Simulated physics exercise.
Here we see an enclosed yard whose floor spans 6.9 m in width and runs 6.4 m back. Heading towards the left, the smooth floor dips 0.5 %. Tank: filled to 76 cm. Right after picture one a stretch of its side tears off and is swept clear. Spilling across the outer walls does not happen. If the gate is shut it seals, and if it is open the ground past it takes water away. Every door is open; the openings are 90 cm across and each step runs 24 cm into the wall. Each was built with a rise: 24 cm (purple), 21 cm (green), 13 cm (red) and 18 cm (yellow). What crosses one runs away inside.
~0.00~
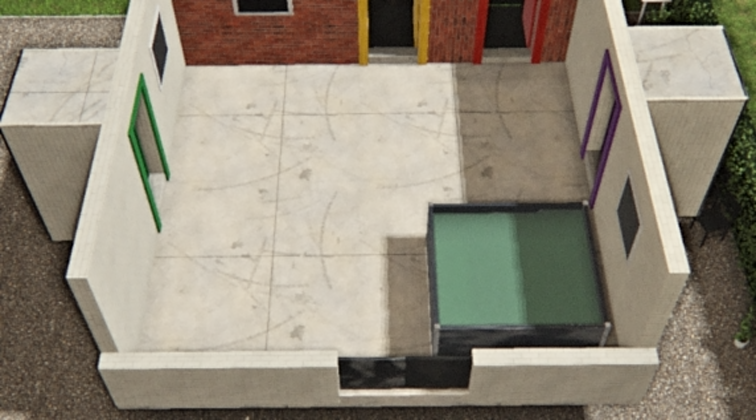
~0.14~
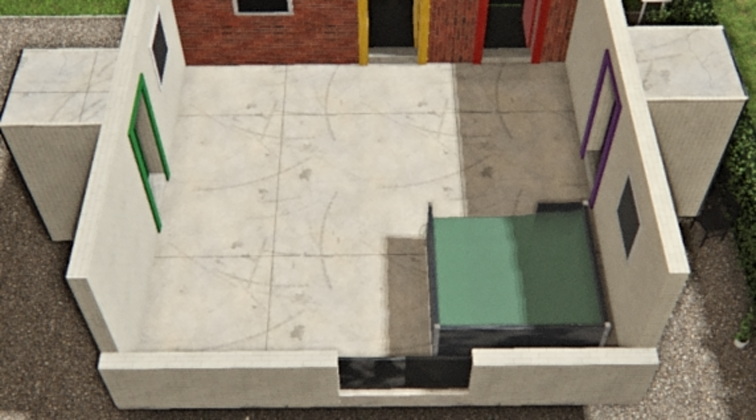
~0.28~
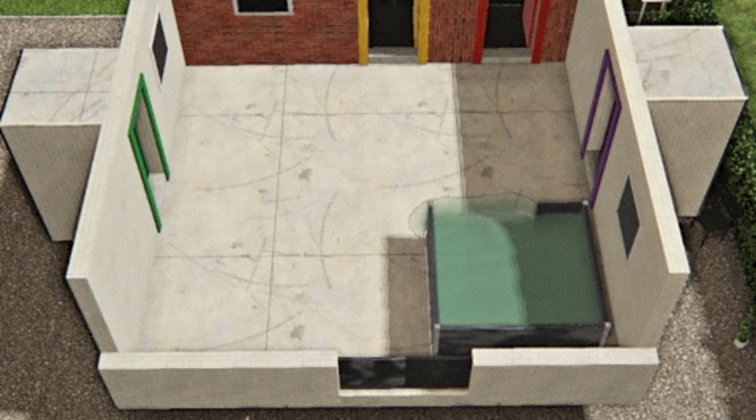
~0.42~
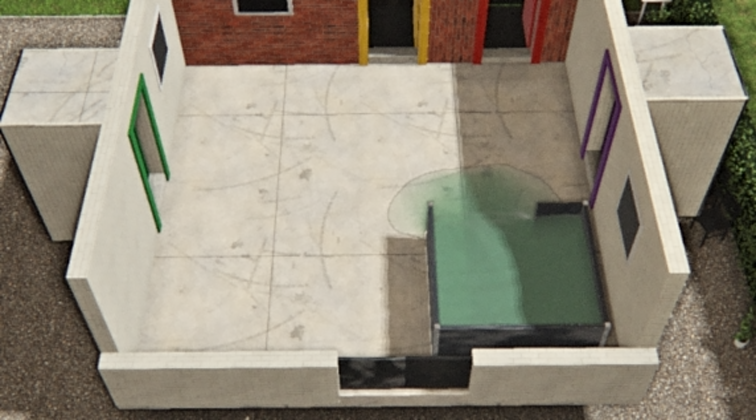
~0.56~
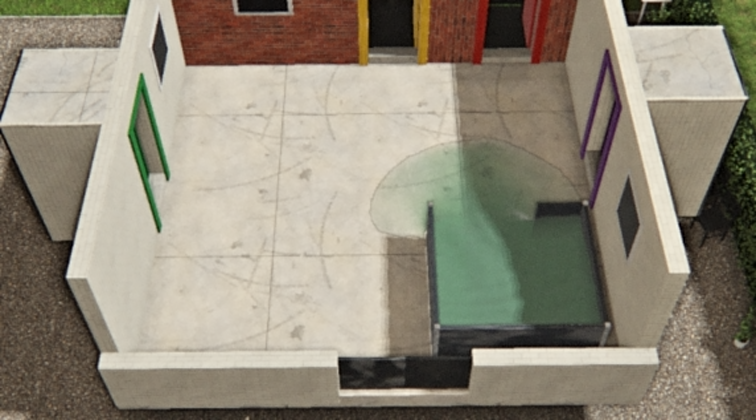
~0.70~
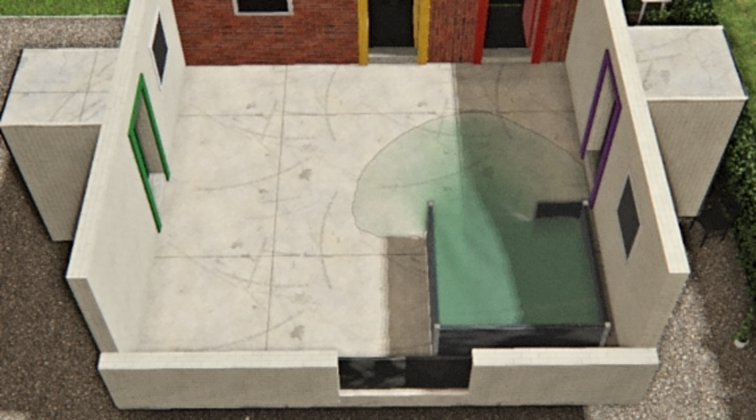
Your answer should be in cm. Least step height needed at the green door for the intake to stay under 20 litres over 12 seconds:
7.5 cm or so.
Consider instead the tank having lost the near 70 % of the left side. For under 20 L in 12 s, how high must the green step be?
In that case about 15 cm.
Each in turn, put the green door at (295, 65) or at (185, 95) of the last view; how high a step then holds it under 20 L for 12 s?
About 13.5 and 27 cm.
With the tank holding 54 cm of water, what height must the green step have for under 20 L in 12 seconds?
It would take a step of about 5.0 cm.
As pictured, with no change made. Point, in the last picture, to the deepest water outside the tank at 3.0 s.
About (186, 69).
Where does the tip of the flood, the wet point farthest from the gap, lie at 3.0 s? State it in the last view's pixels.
Around (186, 69).
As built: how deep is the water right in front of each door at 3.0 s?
Lab note, cm: Purple 2; green 0; red 29; yellow 26.
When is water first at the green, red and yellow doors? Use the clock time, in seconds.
Arrives: Green 4.0 s / red 1.1 s / yellow 1.2 s.
After 1.4 s water covers 40 % of the floor, deepest (39 cm) near (445, 234); it has not reached the green door.
After 3.0 s water covers 55 % of the floor, deepest (45 cm) near (186, 69); it has not reached the green door.
After 12.0 s water covers 100 % of the floor, deepest (16 cm) near (558, 377); 9 cm at the green door, 0 litres in over its 21 cm step.
At the green door as built, the water arrived by 4.0 s and peaked near 11 cm at 7.2 s.
Run again over the same 12 s with other heights there, 26 litres in over 7 cm, 4 litres over 9.5 cm. The limit of 20 litres is kept from about 7.5 cm up.
